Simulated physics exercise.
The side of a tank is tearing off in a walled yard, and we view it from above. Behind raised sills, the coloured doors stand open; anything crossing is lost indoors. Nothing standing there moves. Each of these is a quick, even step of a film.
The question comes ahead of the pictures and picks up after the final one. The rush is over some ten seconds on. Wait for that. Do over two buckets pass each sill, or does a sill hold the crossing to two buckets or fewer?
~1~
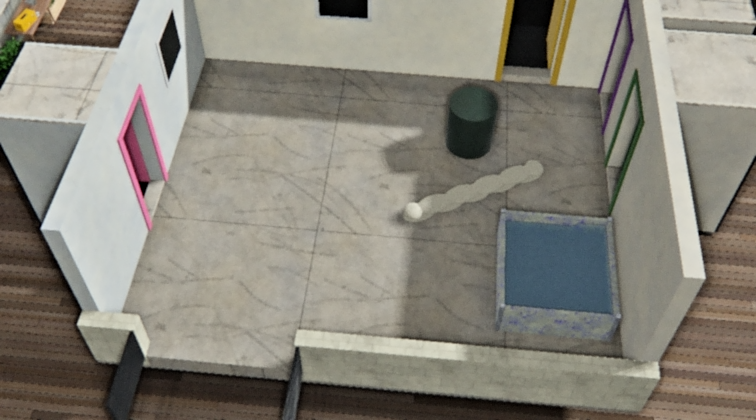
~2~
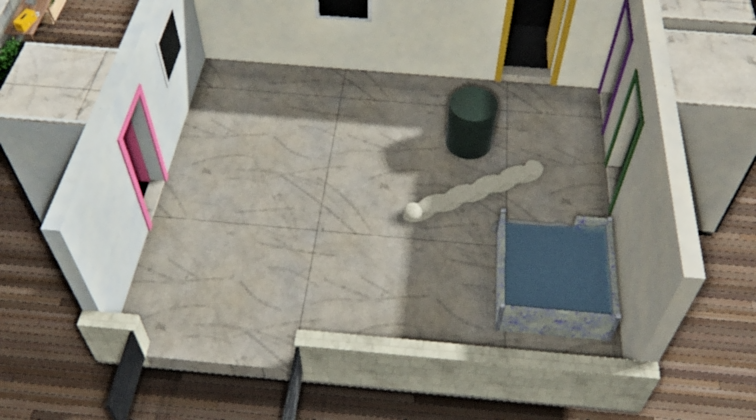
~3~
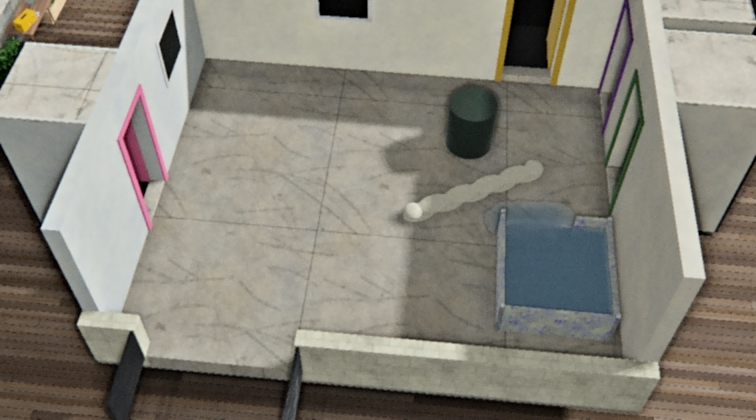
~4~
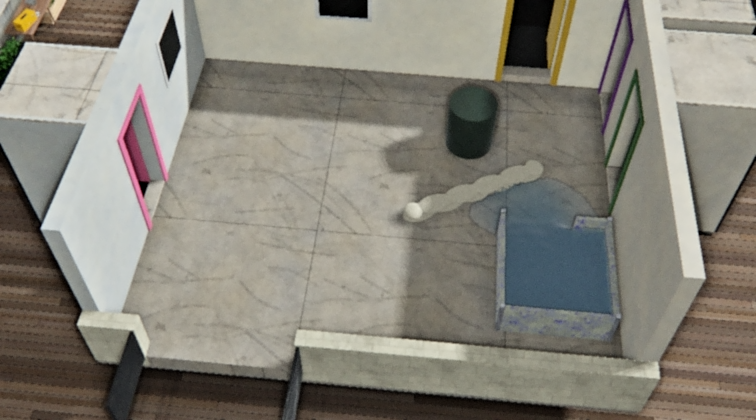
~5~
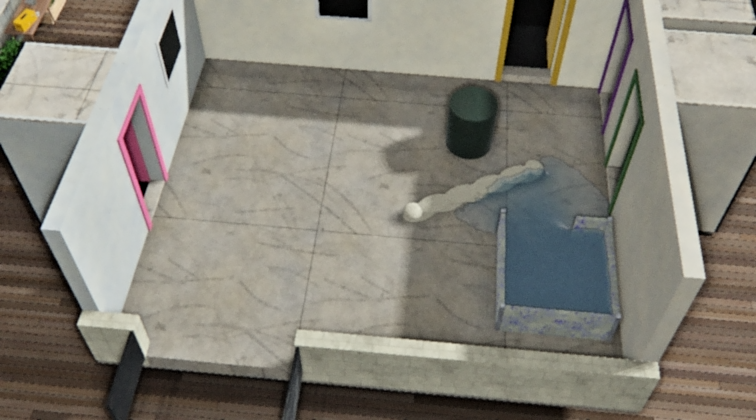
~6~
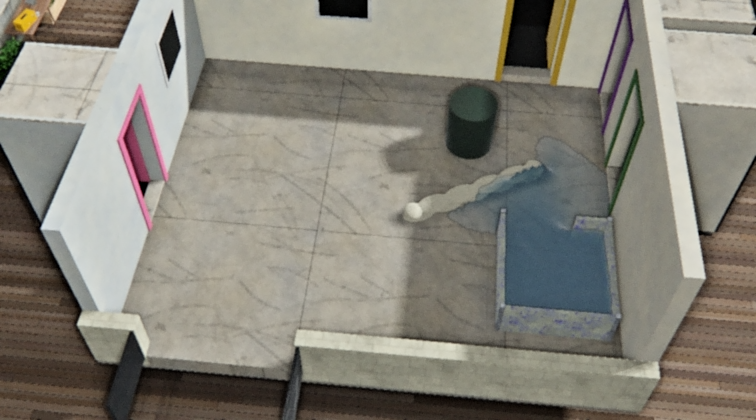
The pink door is going to let through no more than allowed; the yellow door is going to let through no more than allowed; the purple door is going to let through more than allowed; the green door is going to let through more than allowed.
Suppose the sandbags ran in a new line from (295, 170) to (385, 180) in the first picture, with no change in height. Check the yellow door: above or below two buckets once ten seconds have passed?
So the yellow door tops the limit.
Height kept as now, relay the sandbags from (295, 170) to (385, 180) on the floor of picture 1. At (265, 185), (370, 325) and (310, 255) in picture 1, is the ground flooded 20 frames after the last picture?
As listed: No water, no water, free of water.
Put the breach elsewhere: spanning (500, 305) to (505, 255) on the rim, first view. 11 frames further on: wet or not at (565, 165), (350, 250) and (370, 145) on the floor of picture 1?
Following the listed order, the three come out not reached, reached by the spill and not reached.
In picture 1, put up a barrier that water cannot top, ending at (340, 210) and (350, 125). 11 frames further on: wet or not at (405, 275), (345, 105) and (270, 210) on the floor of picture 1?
As listed: Covered, not flooded, not flooded.
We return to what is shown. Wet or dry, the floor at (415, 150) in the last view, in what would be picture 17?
That spot would be soaked.
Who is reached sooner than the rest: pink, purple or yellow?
The one in purple, before the others.
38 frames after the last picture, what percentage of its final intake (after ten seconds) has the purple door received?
Share at that point: Roughly 90 %.
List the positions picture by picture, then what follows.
The water tank at (557, 265) is whole and still, in the first picture.
Water pours out on the water tank's far side and has run to a hidden place, in the second picture.
The front is at (561, 207), out from the gap on the water tank's far side, in the third picture.
The front is at (546, 180), out from the gap on the water tank's far side, in the fourth picture.
The front is at (556, 162), out from the gap on the water tank's far side, in the fifth picture.
Water pours out on the water tank's far side and has run to (559, 144), in the sixth picture.
A moment on, water covers 15 % of the floor; the pink door not reached, the yellow door not reached, the purple door wet at the sill, nothing in, the green door wet at the sill, nothing in.
Next, water covers 25 % of the floor; the pink door not reached, the yellow door wet at the sill, nothing in, the purple door under two buckets in, the green door over two buckets in.
Then, water covers 40 % of the floor; the pink door not reached, the yellow door wet at the sill, nothing in, the purple door over two buckets in, the green door far over two buckets in.
Later, water covers 60 % of the floor; the pink door not reached, the yellow door wet at the sill, nothing in, the purple door over two buckets in, the green door far over two buckets in.
In the end, water covers 90 % of the floor; the pink door wet at the sill, nothing in, the yellow door wet at the sill, nothing in, the purple door over two buckets in, the green door far over two buckets in.
